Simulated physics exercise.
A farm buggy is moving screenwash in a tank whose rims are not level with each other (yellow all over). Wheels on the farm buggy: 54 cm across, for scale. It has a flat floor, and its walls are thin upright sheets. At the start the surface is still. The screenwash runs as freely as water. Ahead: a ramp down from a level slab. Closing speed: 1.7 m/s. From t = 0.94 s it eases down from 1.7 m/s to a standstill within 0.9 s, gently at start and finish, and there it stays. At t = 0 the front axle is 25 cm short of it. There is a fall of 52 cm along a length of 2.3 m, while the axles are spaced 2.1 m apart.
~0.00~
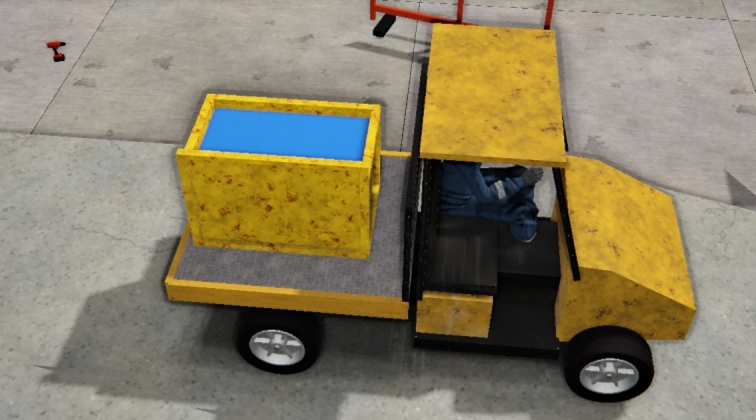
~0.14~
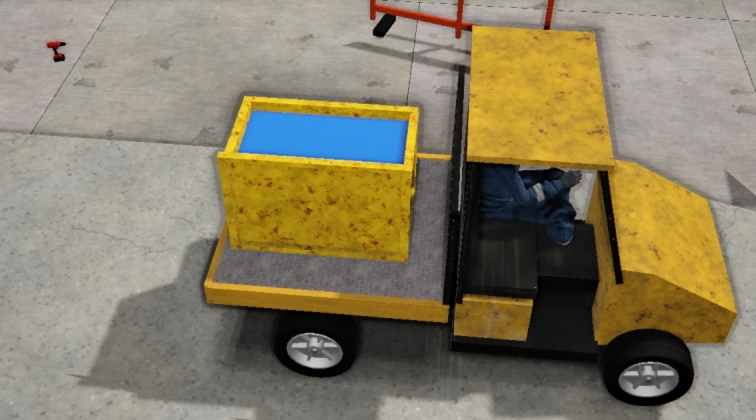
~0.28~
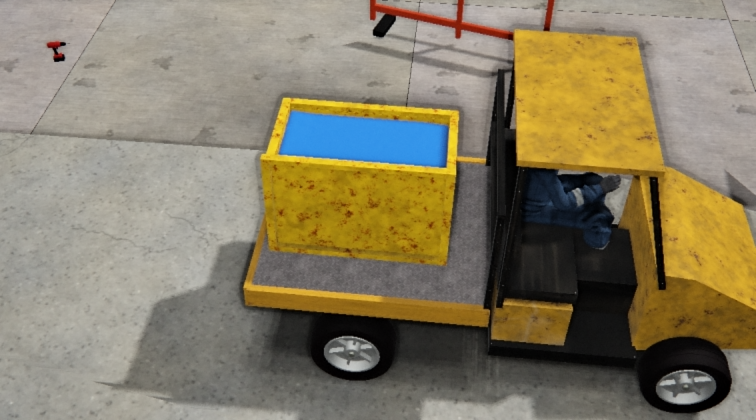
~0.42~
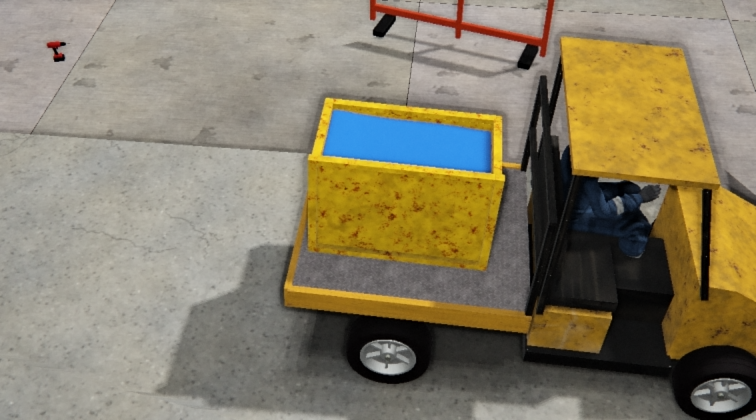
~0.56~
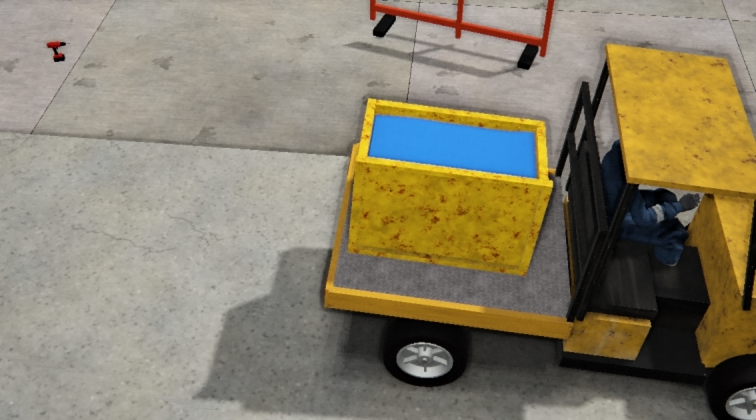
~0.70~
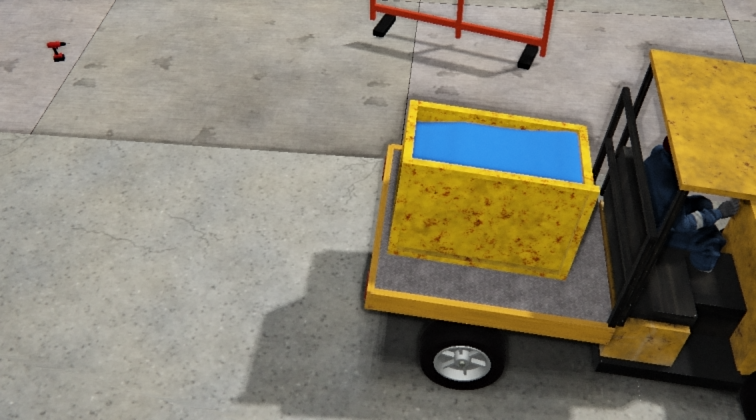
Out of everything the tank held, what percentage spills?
Some 23 per cent goes overboard.
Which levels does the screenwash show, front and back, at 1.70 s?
Reading: About 82 cm in front, about 18 cm behind.
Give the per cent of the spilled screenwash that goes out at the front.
Near 100 per cent of the spill.
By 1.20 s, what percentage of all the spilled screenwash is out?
Near 0 in a hundred.
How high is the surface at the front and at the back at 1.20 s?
Level, front = 66 cm; level, back = 40 cm.
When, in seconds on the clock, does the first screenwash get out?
It happens at some 1.3 s.
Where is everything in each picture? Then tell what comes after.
In the first picture, the surface is at (359, 124) by the front wall; at (224, 114) by the back wall; it lies level with the rim line; the front is on the right, levels are read along the far wall; a wheel hub at (276, 353).
In the second picture, the surface is at (397, 126) by the front wall; at (261, 117) by the back wall; it lies level with the rim line.
In the third picture, the surface is at (437, 130) by the front wall; at (300, 119) by the back wall; it lies level with the rim line.
In the fourth picture, the surface is at (480, 137) by the front wall; at (343, 118) by the back wall; it climbs 2° towards the back; the tank is 3° nose down.
In the fifth picture, the surface is at (523, 138) by the front wall; at (385, 122) by the back wall; it lies level with the rim line; the tank is 5° nose down.
In the sixth picture, the surface is at (567, 138) by the front wall; at (427, 127) by the back wall; it climbs 5° towards the front; a wheel hub at (462, 369); the tank is 6° nose down.
By 1.20 s the surface is 67 cm up at the front and 41 cm at the back; nothing has left.
By 1.70 s the surface is 82 cm up at the front and 18 cm at the back; 8 per cent is out, over the front.
By 2.40 s the surface is 44 cm up at the front and 47 cm at the back; 20 per cent is out, over the front.
By 4.82 s 23 per cent is out, over the front, 76 of 336 litres.
